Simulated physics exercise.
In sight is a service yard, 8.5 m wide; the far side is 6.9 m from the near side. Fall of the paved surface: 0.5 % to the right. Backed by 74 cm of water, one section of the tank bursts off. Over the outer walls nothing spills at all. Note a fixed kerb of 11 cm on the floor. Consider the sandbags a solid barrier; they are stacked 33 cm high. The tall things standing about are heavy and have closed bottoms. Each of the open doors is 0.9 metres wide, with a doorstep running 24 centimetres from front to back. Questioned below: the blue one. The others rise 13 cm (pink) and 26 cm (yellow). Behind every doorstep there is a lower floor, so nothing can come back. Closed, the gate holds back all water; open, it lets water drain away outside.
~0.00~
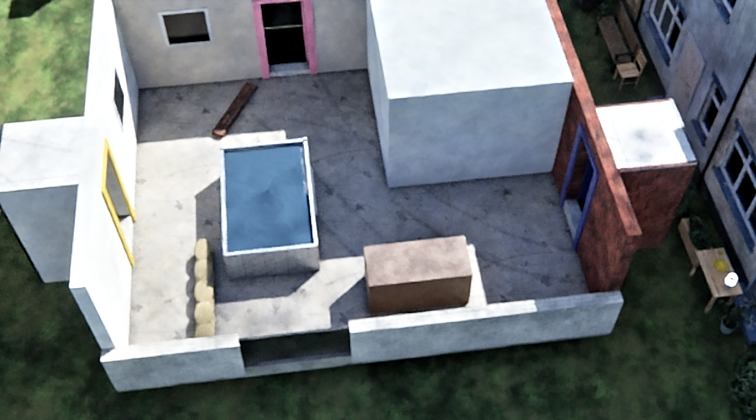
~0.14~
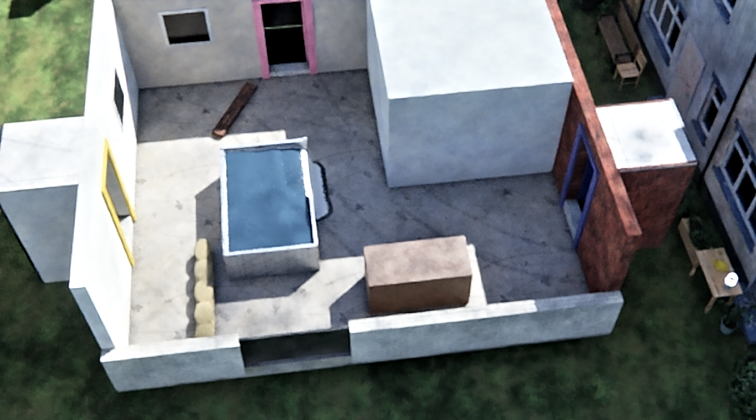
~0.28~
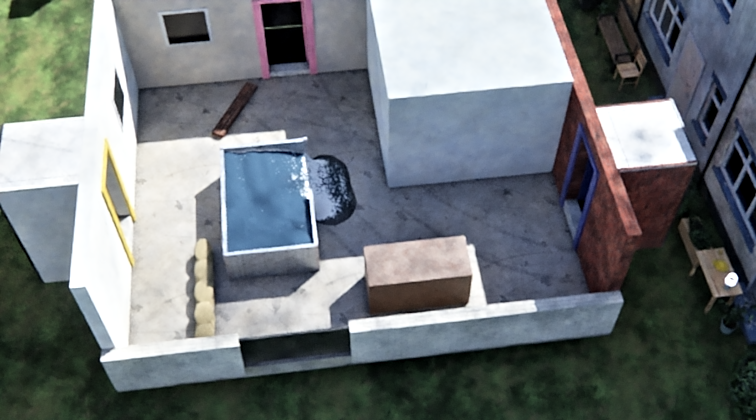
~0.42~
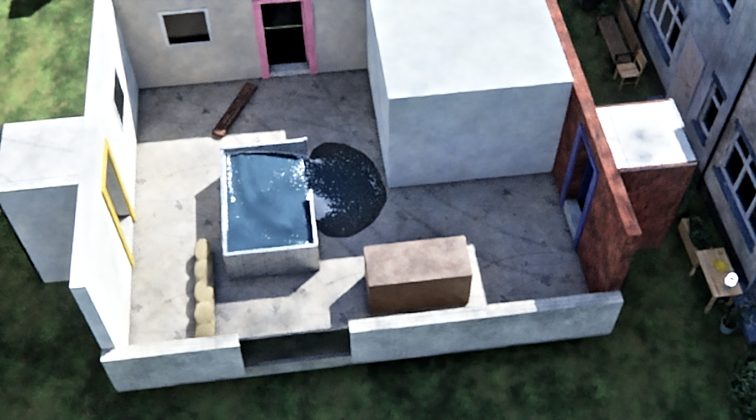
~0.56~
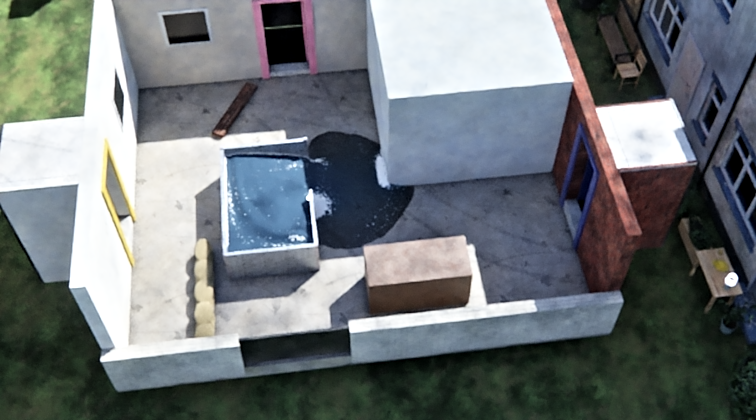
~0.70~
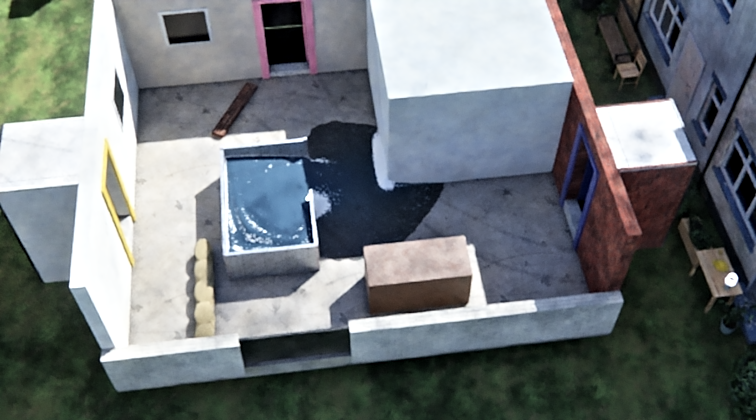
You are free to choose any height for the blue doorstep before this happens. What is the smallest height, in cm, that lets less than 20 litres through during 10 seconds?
About 13.5 cm.
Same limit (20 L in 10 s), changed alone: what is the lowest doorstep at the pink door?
For the pink door, about 12.5 cm.
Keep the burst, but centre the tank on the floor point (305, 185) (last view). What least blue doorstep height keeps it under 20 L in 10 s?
It should be around 8.5 cm high.
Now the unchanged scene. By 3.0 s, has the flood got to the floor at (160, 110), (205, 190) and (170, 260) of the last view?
In that order: Not reached, dry, dry.
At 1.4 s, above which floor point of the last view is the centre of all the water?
(312, 201) or so.
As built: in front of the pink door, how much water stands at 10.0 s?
About 8.5 cm.
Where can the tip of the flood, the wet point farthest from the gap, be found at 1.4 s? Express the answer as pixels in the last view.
The farthest wet point is roughly at (553, 179) in the last view.
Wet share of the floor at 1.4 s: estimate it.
25 %.
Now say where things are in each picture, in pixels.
The first frame shows the tank at (267, 197) is whole and still, 74 cm deep; the blue door at (578, 195) is dry.
In the second frame, the front is at (329, 211), 0.4 m from the gap at (308, 181); 0.3 m2 of floor is wet, 74 cm left at the back.
In the third frame, the front is at (352, 204), 0.8 m from the gap at (308, 183); 1.1 m2 of floor is wet, 74 cm left at the back.
In the fourth frame, water pours out at (308, 184) and has run 1.4 m, to (382, 198); about 9 cm deep outside, 69 cm at the back.
In the fifth frame, the front is at (410, 189), 2.0 m from the gap at (308, 184); 3.9 m2 of floor is wet, 64 cm left at the back.
In the sixth frame, the front is at (439, 186), 2.6 m from the gap at (308, 184); 5.0 m2 of floor is wet, 64 cm left at the back; the blue door at (578, 195), 5.2 m from the gap, is still 2.7 m from the nearest water.
After 1.4 s water covers 25 % of the floor, deepest (50 cm) near (375, 176); it has not reached the blue door.
After 3.0 s water covers 45 % of the floor, deepest (33 cm) near (368, 81); 13 cm at the blue door, 0 litres in over its 25 cm doorstep.
After 10.0 s water covers 95 % of the floor, deepest (13 cm) near (596, 316); 9 cm at the blue door, 0 litres in over its 25 cm doorstep.
At the blue door as built, the water arrived by 1.8 s and peaked near 18 cm at 2.4 s.
With a doorstep of 12.5 cm, 35 litres would have come in within the 10 s; with 17 cm, 2 litres. So under 20 litres takes about 13.5 cm.
